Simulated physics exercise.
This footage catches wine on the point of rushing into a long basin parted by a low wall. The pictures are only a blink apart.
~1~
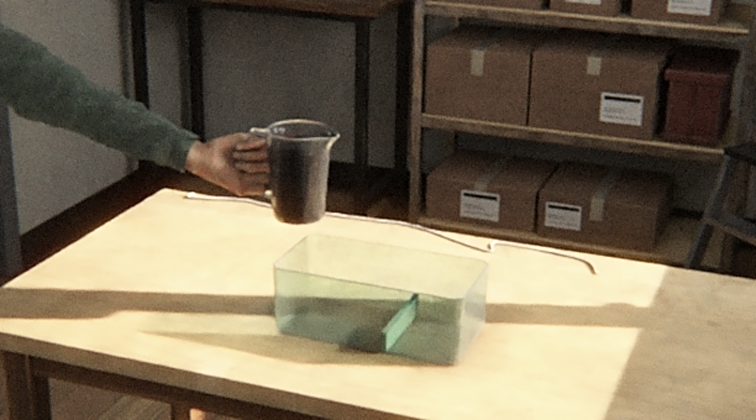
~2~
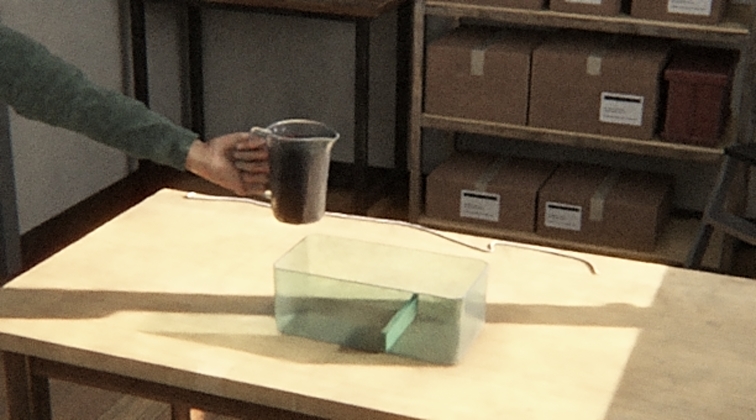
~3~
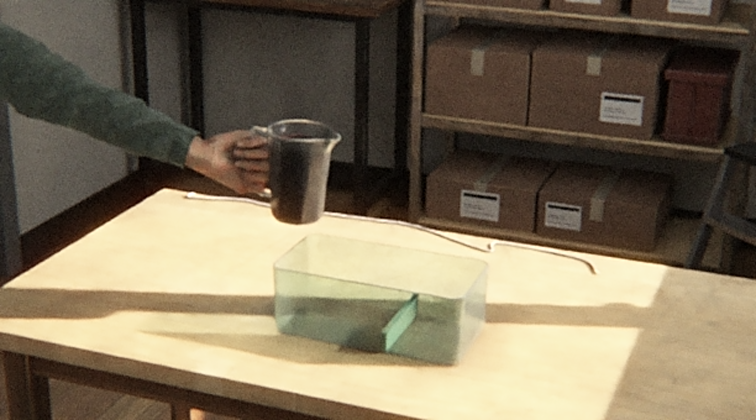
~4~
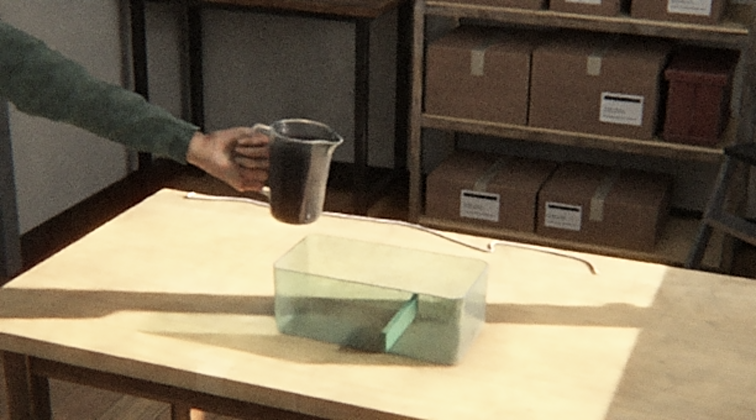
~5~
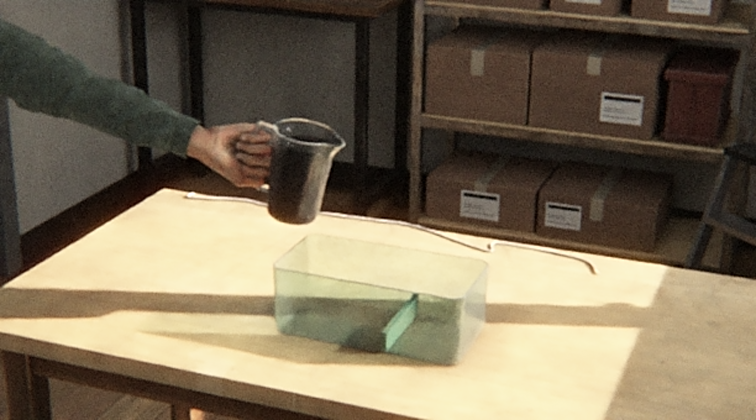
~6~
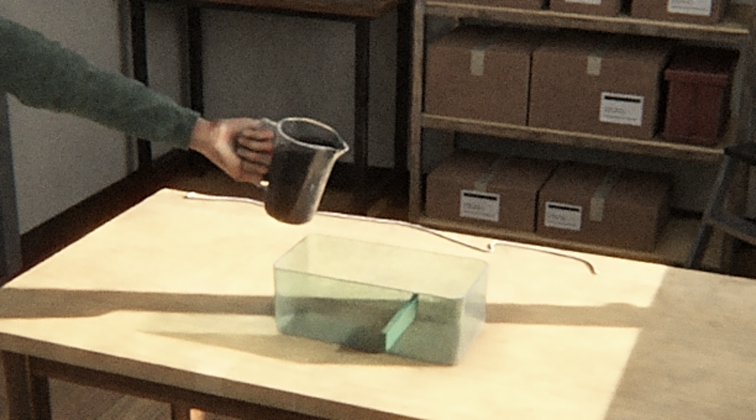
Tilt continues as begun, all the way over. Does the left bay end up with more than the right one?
Yes.
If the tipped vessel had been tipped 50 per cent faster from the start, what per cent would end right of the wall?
Roughly 20 in a hundred.
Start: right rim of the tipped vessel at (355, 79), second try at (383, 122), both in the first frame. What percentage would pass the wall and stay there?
Near 80 % and 80 %.
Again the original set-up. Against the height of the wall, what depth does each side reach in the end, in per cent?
Left: 60 %. Right: 20 %.
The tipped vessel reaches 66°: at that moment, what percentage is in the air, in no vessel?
I'd put it near 15 per cent.
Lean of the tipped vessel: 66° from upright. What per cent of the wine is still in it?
About 85 %.
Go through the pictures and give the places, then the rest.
The first picture shows tilt 0°; pouring edge (338, 136); surface from (273, 139) to (329, 146); the long basin's rim runs from (291, 251) to (477, 282); the wall's top is at (400, 314).
The second picture shows tilt 1°; pouring edge (338, 137); surface from (273, 139) to (329, 146).
The third picture shows tilt 3°; pouring edge (339, 138); surface from (275, 138) to (329, 148).
The fourth picture shows tilt 6°; pouring edge (341, 141); surface from (276, 138) to (331, 148).
The fifth picture shows tilt 10°; pouring edge (344, 145); surface from (278, 139) to (334, 149).
The sixth picture shows tilt 15°; pouring edge (347, 150); surface from (279, 142) to (339, 151).
A moment on, the tilt is 66° and 84 per cent is still to pour, 3 is left of the wall and 0 right of it.
Next, the tilt is 93° and 45 per cent is still to pour, 30 is left of the wall and 9 right of it.
Then the tilt is 95° and 11 per cent is still to pour, 67 is left of the wall and 13 right of it.
Later the tilt is 95° and 2 per cent is still to pour, 80 is left of the wall and 15 right of it.
At rest 82 per cent lies left of the wall, 16 right of it and 2 outside.
